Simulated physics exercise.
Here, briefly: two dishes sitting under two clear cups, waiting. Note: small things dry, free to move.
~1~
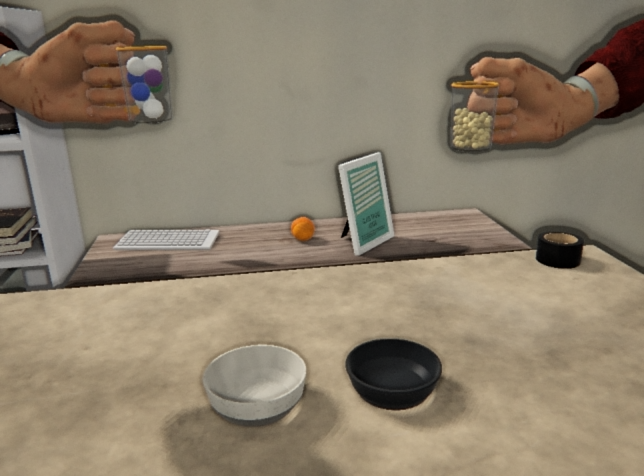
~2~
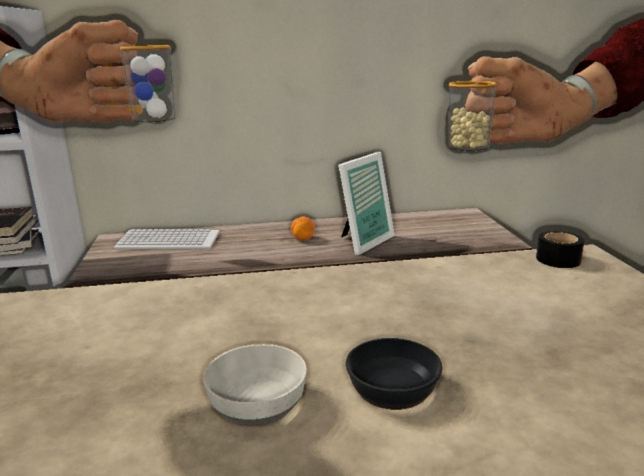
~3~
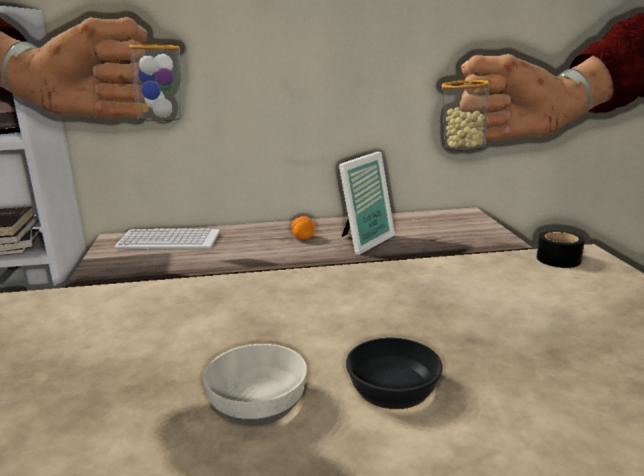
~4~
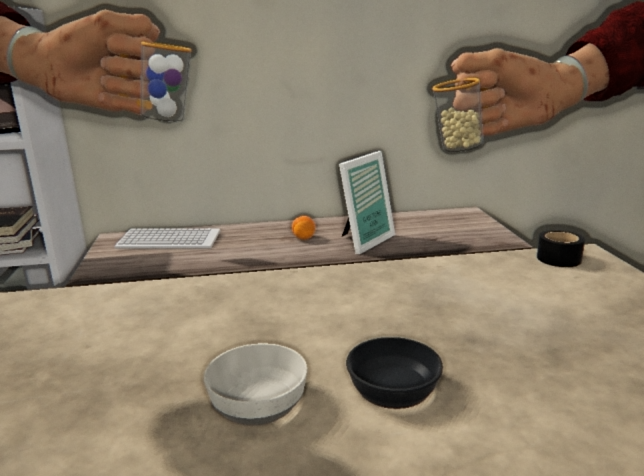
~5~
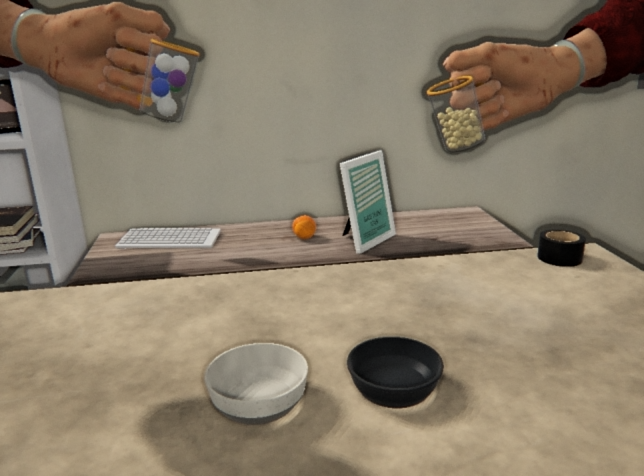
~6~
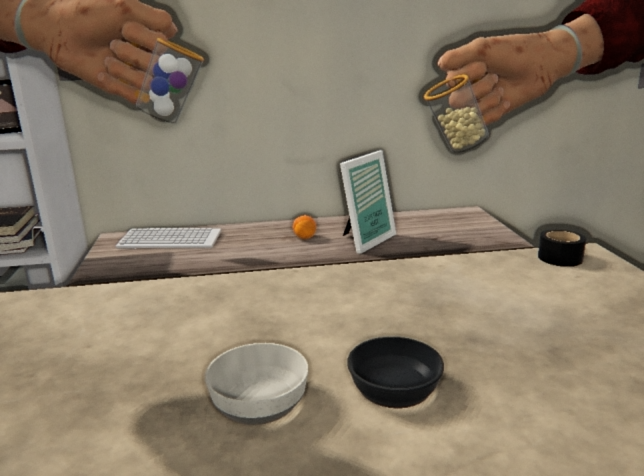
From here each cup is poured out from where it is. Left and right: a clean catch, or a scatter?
In order: Left dish: Expect some spillage there; right dish: Expect some spillage there.
Then, 0.26 s on from there, left, the whole lot still in the cup; right, the whole lot still in the cup.
Then, 0.60 s on from there, left, the bulk still in the cup, a little in the air; right, the whole lot still in the cup.
Then, 0.96 s on from there, left, near a third still in the cup, near two thirds in the air; right, the bulk still in the cup, near a quarter in the air.
In the end, left, near a quarter in the dish, the bulk outside the dish; right, all but a few in the dish, a little outside the dish.
